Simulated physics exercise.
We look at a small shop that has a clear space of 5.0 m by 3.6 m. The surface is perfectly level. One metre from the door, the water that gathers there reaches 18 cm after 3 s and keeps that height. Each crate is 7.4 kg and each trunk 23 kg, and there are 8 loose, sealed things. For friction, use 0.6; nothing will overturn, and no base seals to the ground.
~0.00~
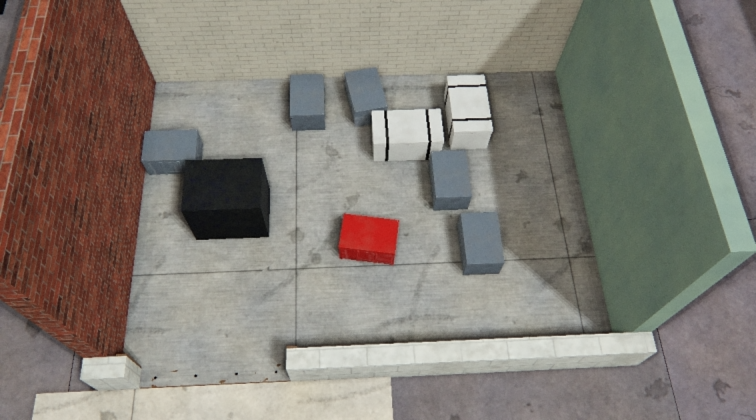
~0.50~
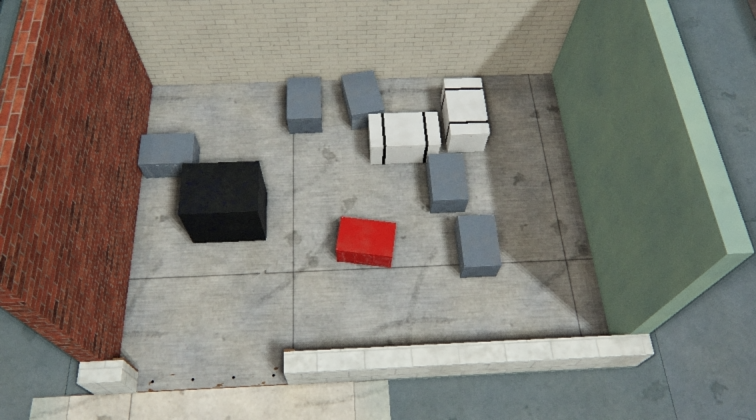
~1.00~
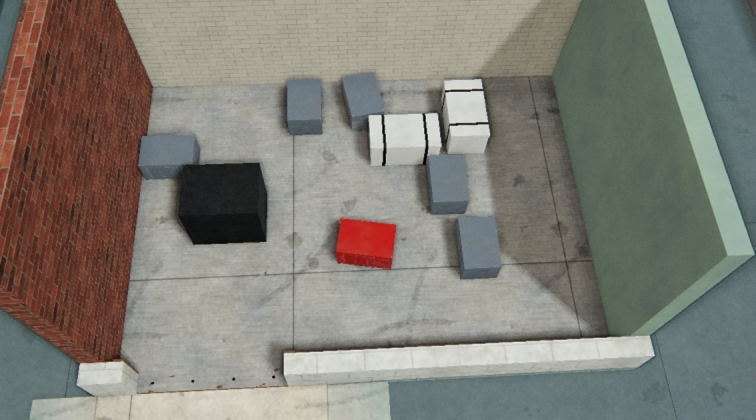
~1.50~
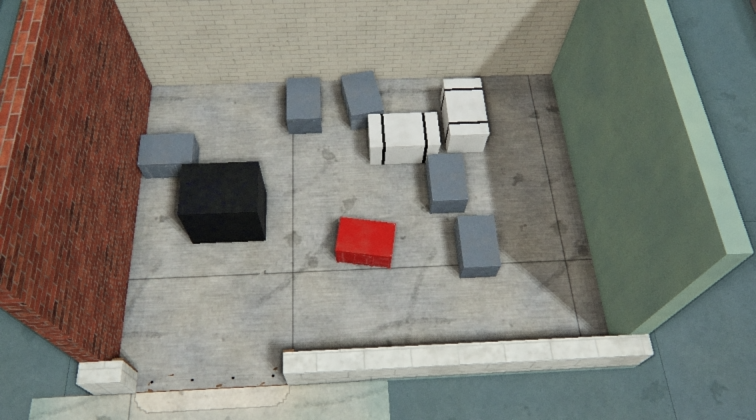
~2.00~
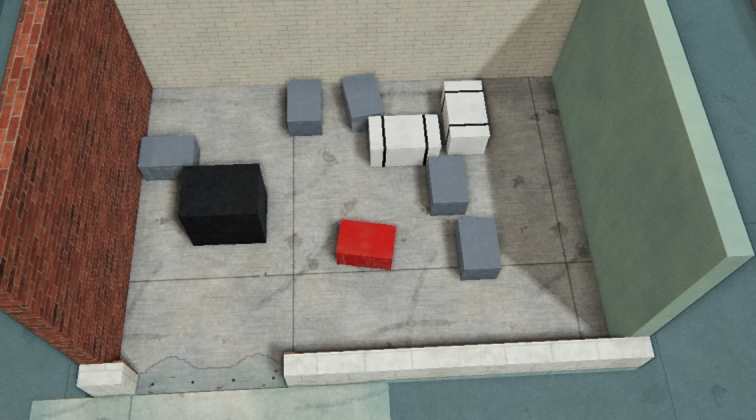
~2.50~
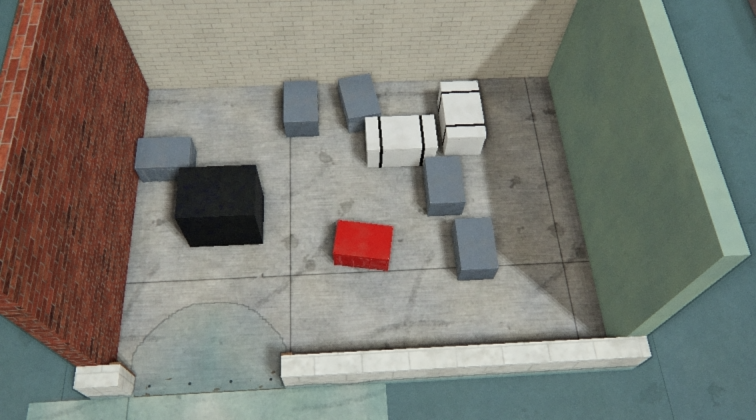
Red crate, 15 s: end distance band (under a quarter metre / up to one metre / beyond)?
Expect it to be pushed part of a metre.
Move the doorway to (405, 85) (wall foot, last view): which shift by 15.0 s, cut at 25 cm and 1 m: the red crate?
Observation: Red crate large displacement.
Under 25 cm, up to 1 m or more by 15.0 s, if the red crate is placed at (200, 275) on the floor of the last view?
In that run it wanders far off.
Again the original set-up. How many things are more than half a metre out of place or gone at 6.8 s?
My count gives 3.
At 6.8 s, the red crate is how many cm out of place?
About 80 cm by then.
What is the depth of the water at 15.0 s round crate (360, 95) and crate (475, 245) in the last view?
About 13 and 15 cm.
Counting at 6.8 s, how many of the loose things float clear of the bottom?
Then: 3.
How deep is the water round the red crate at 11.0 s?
I'd say around 9 cm.
After 3.5 s the red crate is near (363, 240), 0.0 m from its start, aground; 0 afloat.
After 6.8 s the red crate is near (430, 230), 0.7 m from its start, afloat; 3 afloat.
After 11.0 s the red crate is near (531, 260), 1.8 m from its start, afloat; 8 afloat.
After 15.0 s the red crate is near (319, 286), 0.7 m from its start, afloat; 8 afloat.
